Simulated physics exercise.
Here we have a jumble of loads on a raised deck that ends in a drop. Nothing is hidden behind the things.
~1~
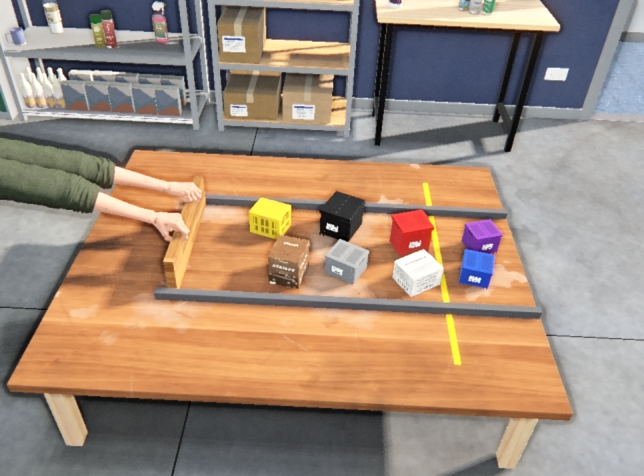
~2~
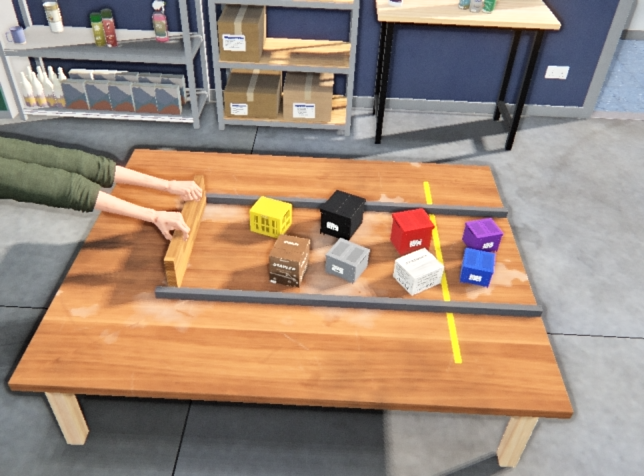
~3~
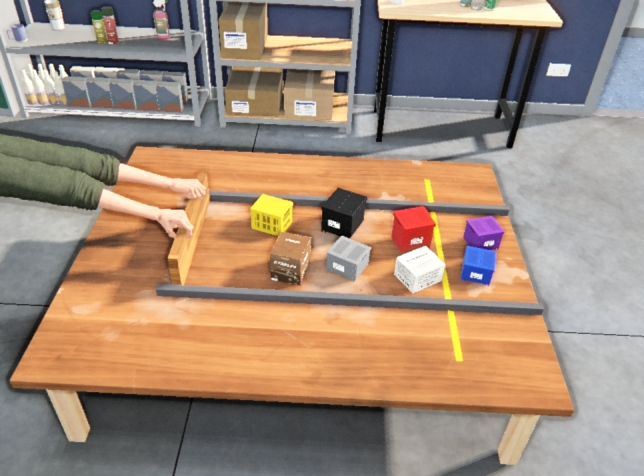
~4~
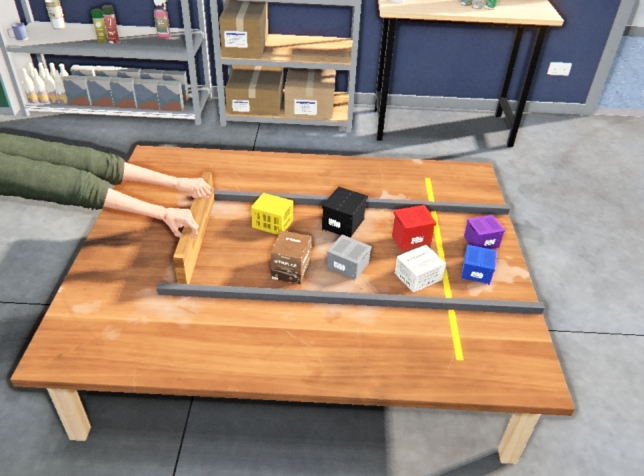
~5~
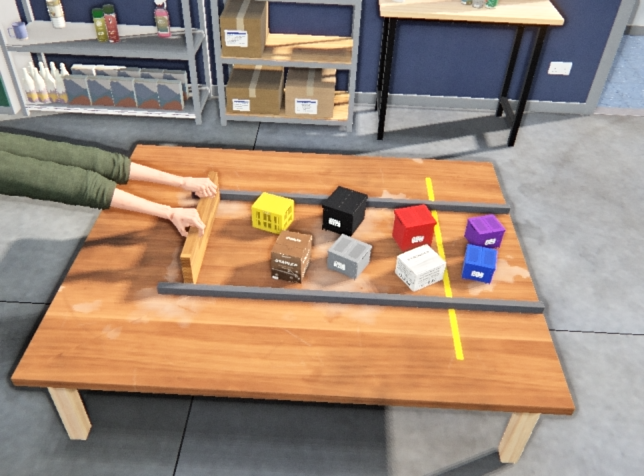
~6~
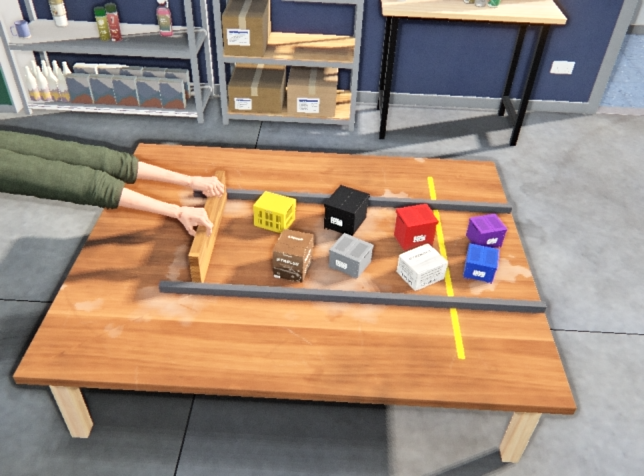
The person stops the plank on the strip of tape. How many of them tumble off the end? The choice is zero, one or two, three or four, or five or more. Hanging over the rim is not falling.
Here the number that fall off is one or two.
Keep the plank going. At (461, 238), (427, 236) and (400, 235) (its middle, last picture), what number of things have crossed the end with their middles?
It would be 3, 0 and 0.
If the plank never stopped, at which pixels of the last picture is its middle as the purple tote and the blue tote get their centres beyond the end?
At (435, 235) for the purple tote; at (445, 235) for the blue tote.
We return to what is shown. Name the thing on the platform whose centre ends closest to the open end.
The blue tote.
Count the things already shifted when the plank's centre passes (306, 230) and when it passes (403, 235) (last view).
At the one place 4, at the other 8.
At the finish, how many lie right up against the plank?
That makes 2.
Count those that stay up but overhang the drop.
Overhanging: 2.
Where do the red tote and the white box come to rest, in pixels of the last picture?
First (514, 236), then (514, 281).
Early on, none off yet; purple tote at rest near (486, 233); blue tote at rest near (481, 264); white box at rest near (422, 267).
A while later, none off yet; purple tote at rest near (486, 233); blue tote travelled a little near (485, 263); white box travelled about its own width near (454, 272).
Finally, the number that fall off is one or two; lost, purple tote.
